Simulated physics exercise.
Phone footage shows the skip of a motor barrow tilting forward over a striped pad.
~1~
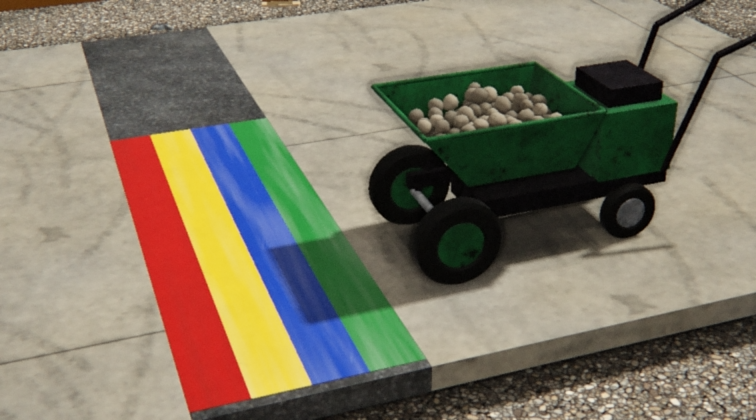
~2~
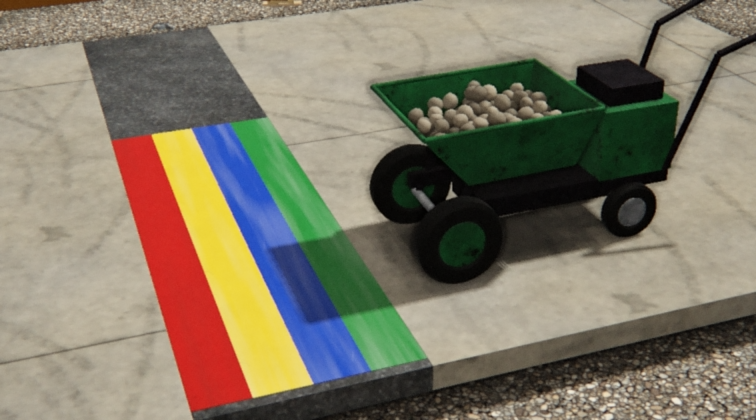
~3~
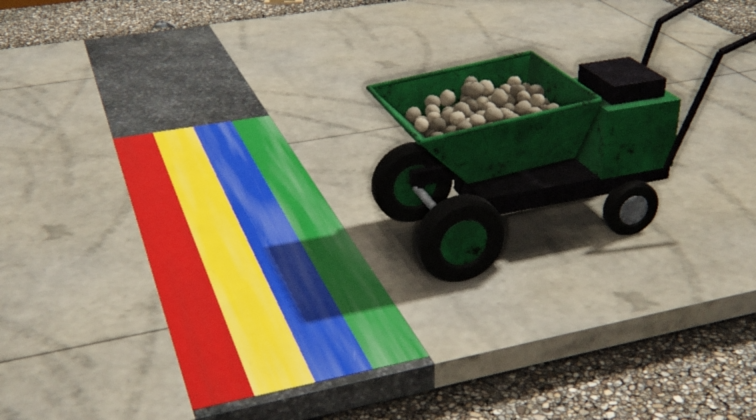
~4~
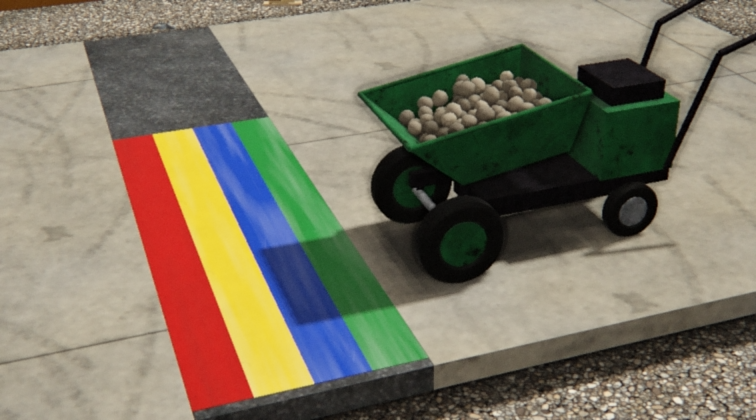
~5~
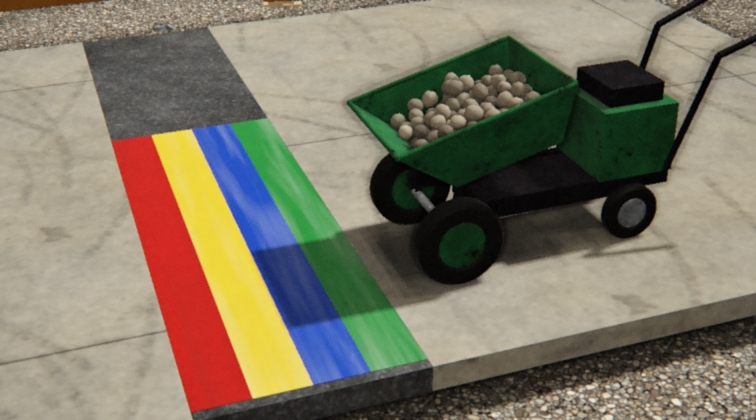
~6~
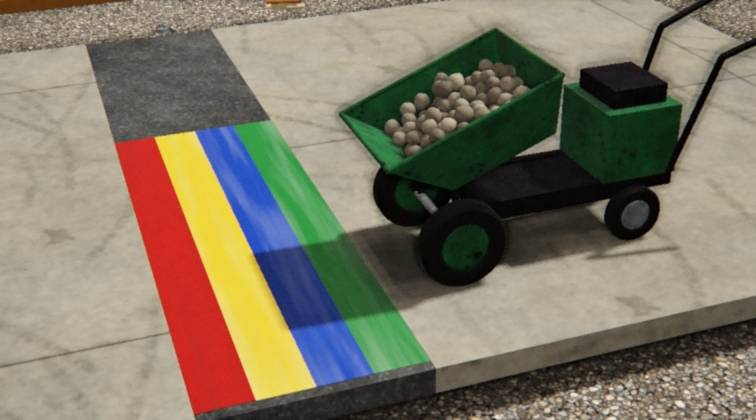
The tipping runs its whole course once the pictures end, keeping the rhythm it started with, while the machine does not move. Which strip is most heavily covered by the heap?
The blue strip.
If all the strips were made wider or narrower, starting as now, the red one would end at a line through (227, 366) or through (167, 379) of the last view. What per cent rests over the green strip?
The first gives around 0 per cent, the second around 10 per cent.
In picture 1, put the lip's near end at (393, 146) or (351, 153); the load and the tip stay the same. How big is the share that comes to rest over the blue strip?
20 % and 0 %.
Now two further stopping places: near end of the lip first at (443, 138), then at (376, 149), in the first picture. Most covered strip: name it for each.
The first case gives the blue strip, the second gives the yellow one.
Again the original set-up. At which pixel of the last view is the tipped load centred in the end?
Near pixel (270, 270).
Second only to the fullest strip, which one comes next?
The second place goes to that yellow strip.
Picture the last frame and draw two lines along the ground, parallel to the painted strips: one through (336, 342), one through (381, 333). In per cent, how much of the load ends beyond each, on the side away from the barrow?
That's 60 in a hundred for the first and 80 in a hundred for the second.
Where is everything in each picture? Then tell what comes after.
In the first frame, lip of the skip at (426, 141), level; top of the load at (492, 116), river pebbles; green strip at (375, 326); blue strip at (320, 338); yellow strip at (264, 350); red strip at (206, 362).
In the second frame, lip of the skip at (425, 141), tipped barely; top of the load at (492, 115).
In the third frame, lip of the skip at (420, 142), tipped barely; top of the load at (524, 109).
In the fourth frame, lip of the skip at (410, 149), tipped a little; top of the load at (516, 105).
In the fifth frame, lip of the skip at (398, 159), tipped clearly; top of the load at (504, 87).
In the sixth frame, lip of the skip at (389, 171), tipped clearly; top of the load at (494, 83); green strip at (379, 328); blue strip at (325, 340); yellow strip at (269, 352); red strip at (211, 364).
Soon after the last picture, skip tipped steeply; all in the skip.
A little later, skip tipped right over; about two thirds in the skip; a stray few over the green strip; about a third over the blue strip; a small part over the yellow strip.
Later still, skip tipped right over; about a quarter in the skip; a stray few over the green strip; about a third over the blue strip; about a quarter over the yellow strip; a small part over the red strip; a stray few off the paint.
At rest, skip tipped right over; about a quarter in the skip; a stray few over the green strip; about a third over the blue strip; about a quarter over the yellow strip; a small part over the red strip; a stray few off the paint.
